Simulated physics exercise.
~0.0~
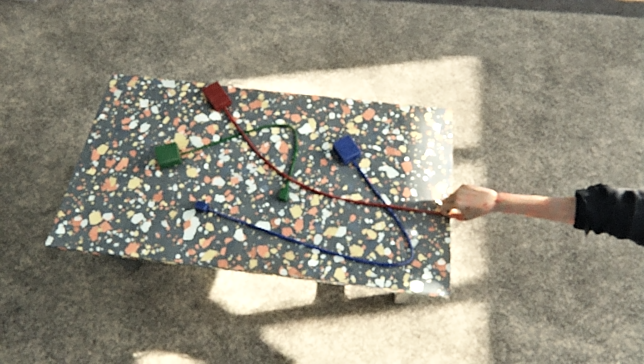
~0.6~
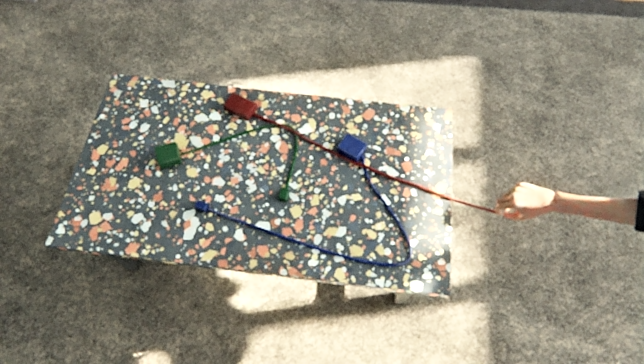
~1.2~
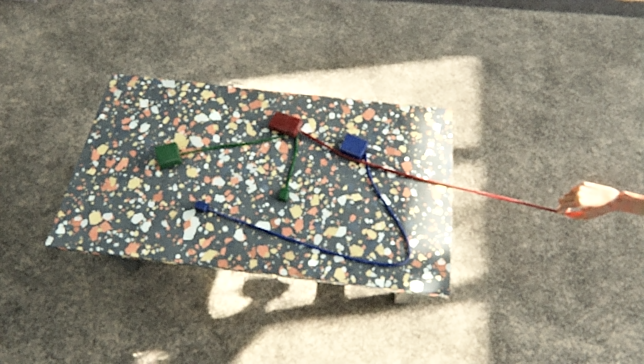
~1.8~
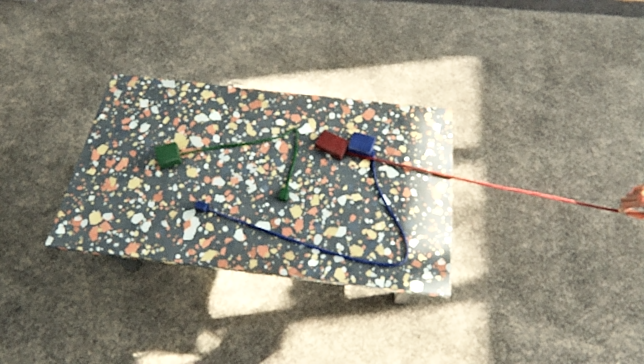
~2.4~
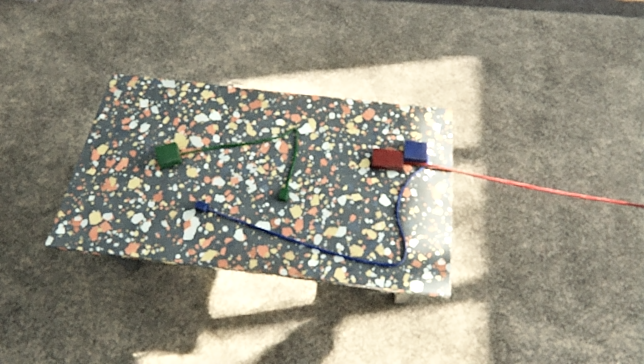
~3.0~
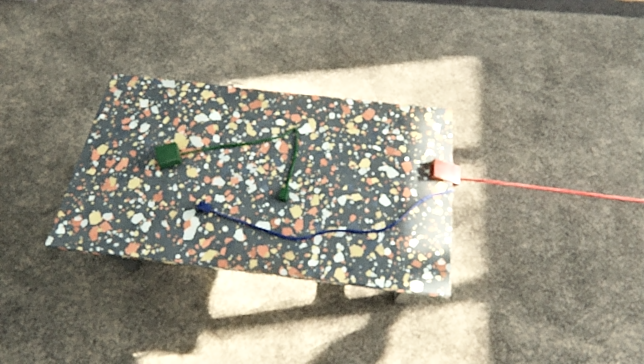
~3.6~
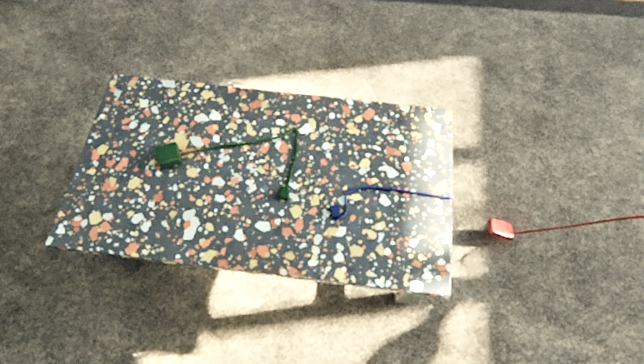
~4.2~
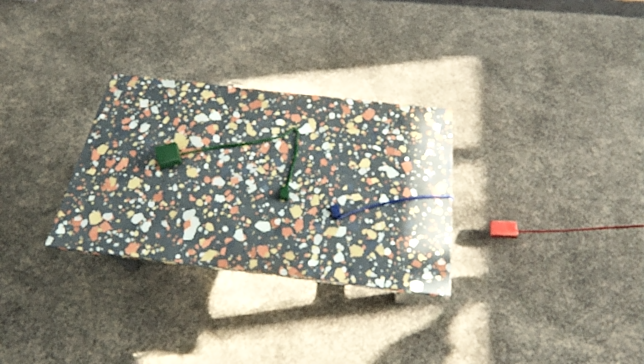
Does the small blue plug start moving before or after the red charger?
The blue plug starts moving after the red charger. The red charger slides as soon as the hand pulls its cable, while the blue plug stays put until much later, shifting right around when the red charger leaves the table.
A red charger is drawn rightwards by its cable, which a hand pulls across a speckled table where red, green and blue cables cross. The hand moves out of view to the right as the red charger slides up to the blue charger. Both chargers then travel together to the right edge, and the blue one goes over it and out of sight. The red charger follows off the table, while the blue cable's small plug is dragged rightwards. At the end the red charger is beyond the edge, the blue plug rests on the tabletop, and the green charger and plug have stayed put.
